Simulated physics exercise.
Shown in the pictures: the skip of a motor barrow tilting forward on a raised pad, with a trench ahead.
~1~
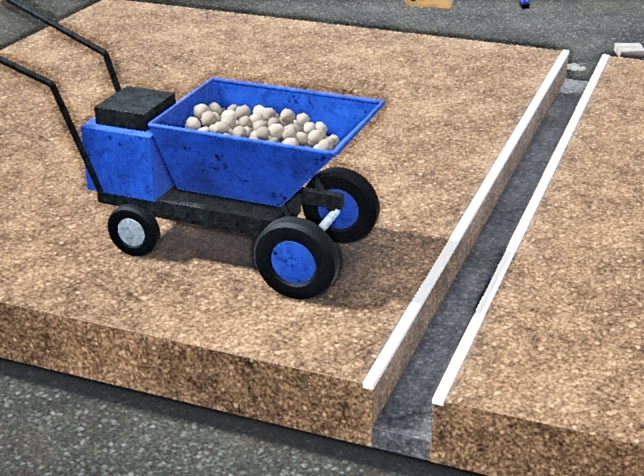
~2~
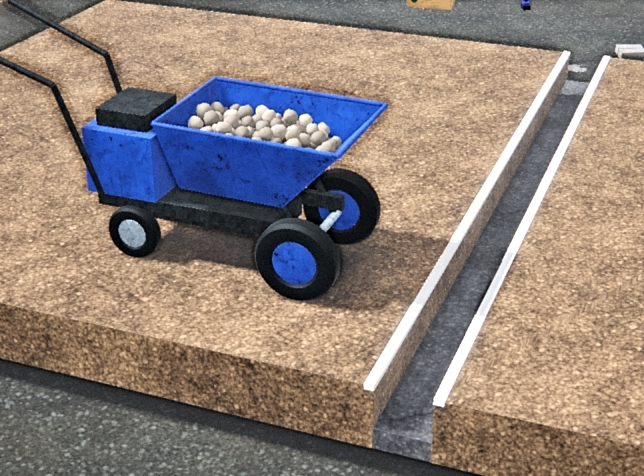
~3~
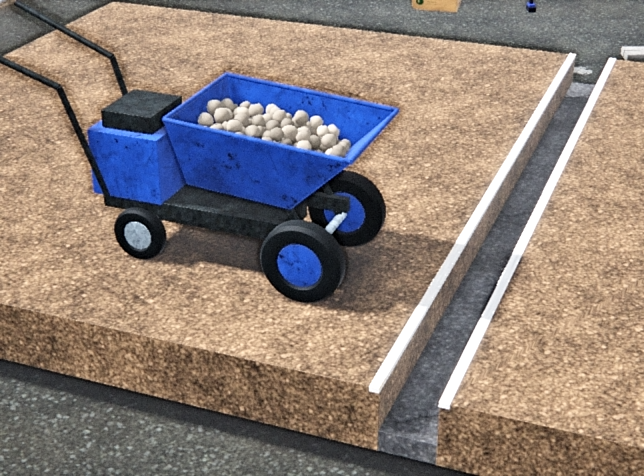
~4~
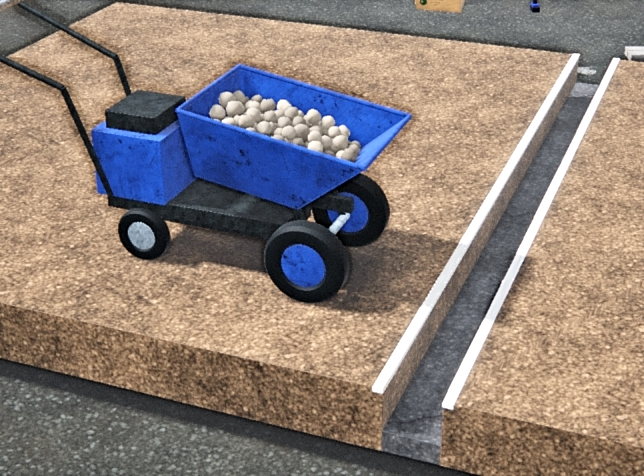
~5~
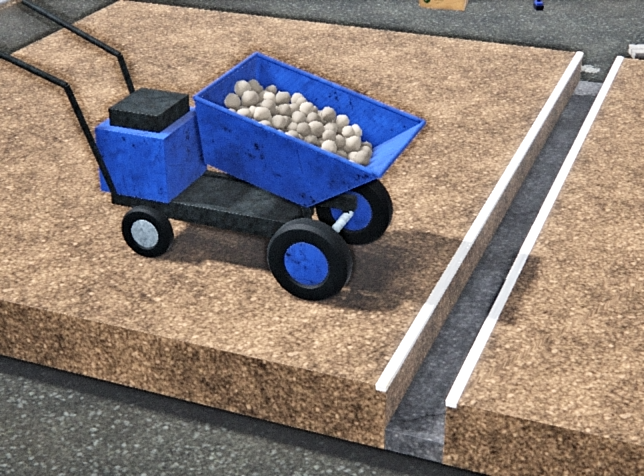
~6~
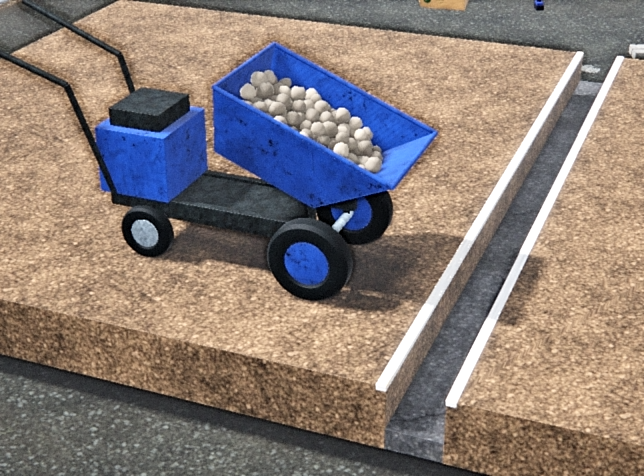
We see a blue motor barrow loaded with pale, rounded pebbles on a raised brown pad, left of a narrow trench; its skip starts level, then tilts forward to the right, the rear rising clear of the black base.
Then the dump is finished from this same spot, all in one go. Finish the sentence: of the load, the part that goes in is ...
The majority.
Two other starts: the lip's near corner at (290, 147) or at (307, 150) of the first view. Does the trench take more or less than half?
In the first case upwards of half; in the second case upwards of half.
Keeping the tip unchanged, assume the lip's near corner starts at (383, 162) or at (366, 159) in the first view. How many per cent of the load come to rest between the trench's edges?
Position 1 near 0 %, position 2 near 20 %.
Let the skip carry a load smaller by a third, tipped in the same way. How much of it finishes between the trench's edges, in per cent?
Around 80 per cent.
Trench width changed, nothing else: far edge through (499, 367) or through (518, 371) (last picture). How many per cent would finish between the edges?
Near 100 % and 100 %.
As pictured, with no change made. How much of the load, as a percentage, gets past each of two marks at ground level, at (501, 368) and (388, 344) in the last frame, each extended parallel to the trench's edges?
Respectively 20 and 100 %.
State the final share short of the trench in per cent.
Some 0 per cent.
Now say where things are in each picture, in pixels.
The first picture shows lip of the skip at (335, 154), level; top of the load at (245, 134), river pebbles; first edge of the trench at (391, 345); far edge at (458, 359), the trench under half as wide as the skip, and about as deep as wide.
The second picture shows lip of the skip at (338, 157), tipped barely; top of the load at (248, 134).
The third picture shows lip of the skip at (350, 162), tipped barely; top of the load at (258, 133).
The fourth picture shows lip of the skip at (364, 169), tipped a little; top of the load at (253, 116).
The fifth picture shows lip of the skip at (379, 176), tipped clearly; top of the load at (255, 115).
The sixth picture shows lip of the skip at (392, 188), tipped clearly; top of the load at (269, 107); first edge of the trench at (404, 347); far edge at (471, 361).
Soon after the last picture, skip tipped steeply; all in the skip.
A little later, skip tipped right over; about a third in the skip; about half in or heaped over the trench; about a quarter beyond it.
Later still, skip tipped right over; a small part in the skip; about two thirds in or heaped over the trench; about a quarter beyond it.
At rest, skip tipped right over; a stray few in the skip; most in or heaped over the trench; about a quarter beyond it.
